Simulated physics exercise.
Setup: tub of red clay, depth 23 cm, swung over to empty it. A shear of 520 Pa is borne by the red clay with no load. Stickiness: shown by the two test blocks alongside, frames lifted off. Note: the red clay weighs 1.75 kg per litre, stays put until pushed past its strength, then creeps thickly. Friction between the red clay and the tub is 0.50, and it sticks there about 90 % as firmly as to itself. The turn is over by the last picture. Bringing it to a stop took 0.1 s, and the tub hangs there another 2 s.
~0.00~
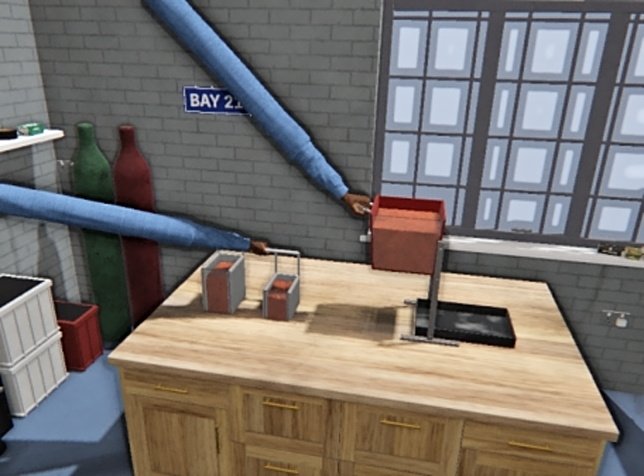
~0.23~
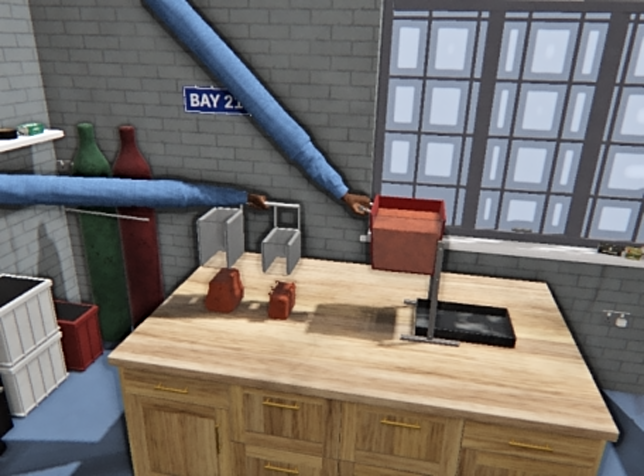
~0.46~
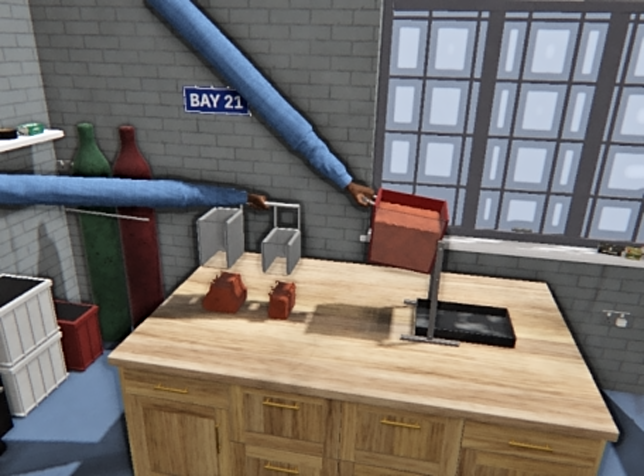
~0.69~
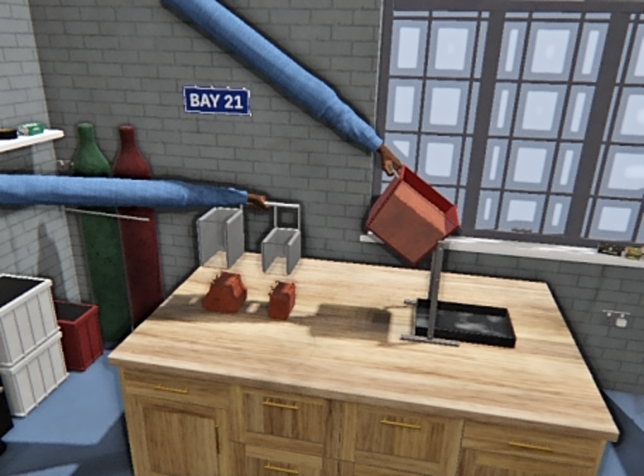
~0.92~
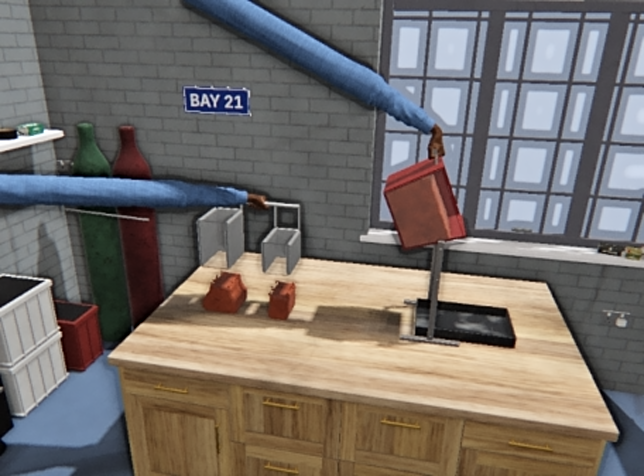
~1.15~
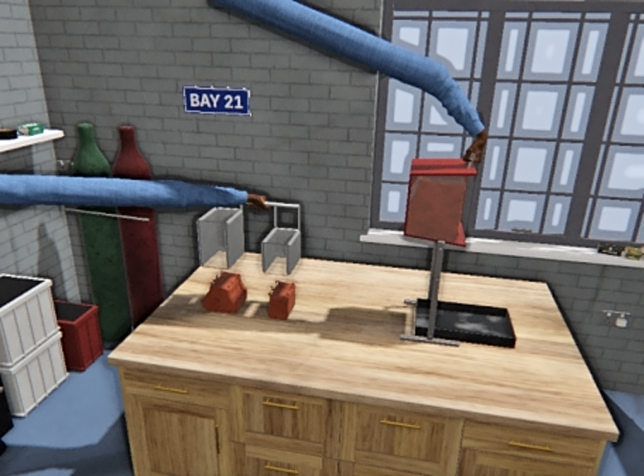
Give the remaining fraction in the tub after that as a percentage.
Close to 45 per cent.
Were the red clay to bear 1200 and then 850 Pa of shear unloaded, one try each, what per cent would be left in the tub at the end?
Result: 100 % for the first case, 45 % for the second.
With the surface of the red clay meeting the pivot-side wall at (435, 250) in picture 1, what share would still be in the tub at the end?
It would be close to 60 percent.
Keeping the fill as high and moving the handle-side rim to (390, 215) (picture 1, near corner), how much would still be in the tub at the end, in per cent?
In that case close to 70 %.
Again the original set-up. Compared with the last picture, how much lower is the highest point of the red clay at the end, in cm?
Roughly 11 cm.
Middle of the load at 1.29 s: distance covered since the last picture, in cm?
I'd put the distance at about 6 centimetres.
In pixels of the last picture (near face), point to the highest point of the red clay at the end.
Near (421, 209).
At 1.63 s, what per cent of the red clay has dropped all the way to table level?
Roughly 30 per cent.
After 1.29 s, the tub is at 91 degrees and holds 86 %.
After 1.46 s, the tub is at 91 degrees and holds 58 %.
After 1.63 s, the tub is at 91 degrees and holds 47 %.
After 1.80 s, the tub is at 91 degrees and holds 46 %.
After 3.15 s, the tub is at 91 degrees and holds 45 %.
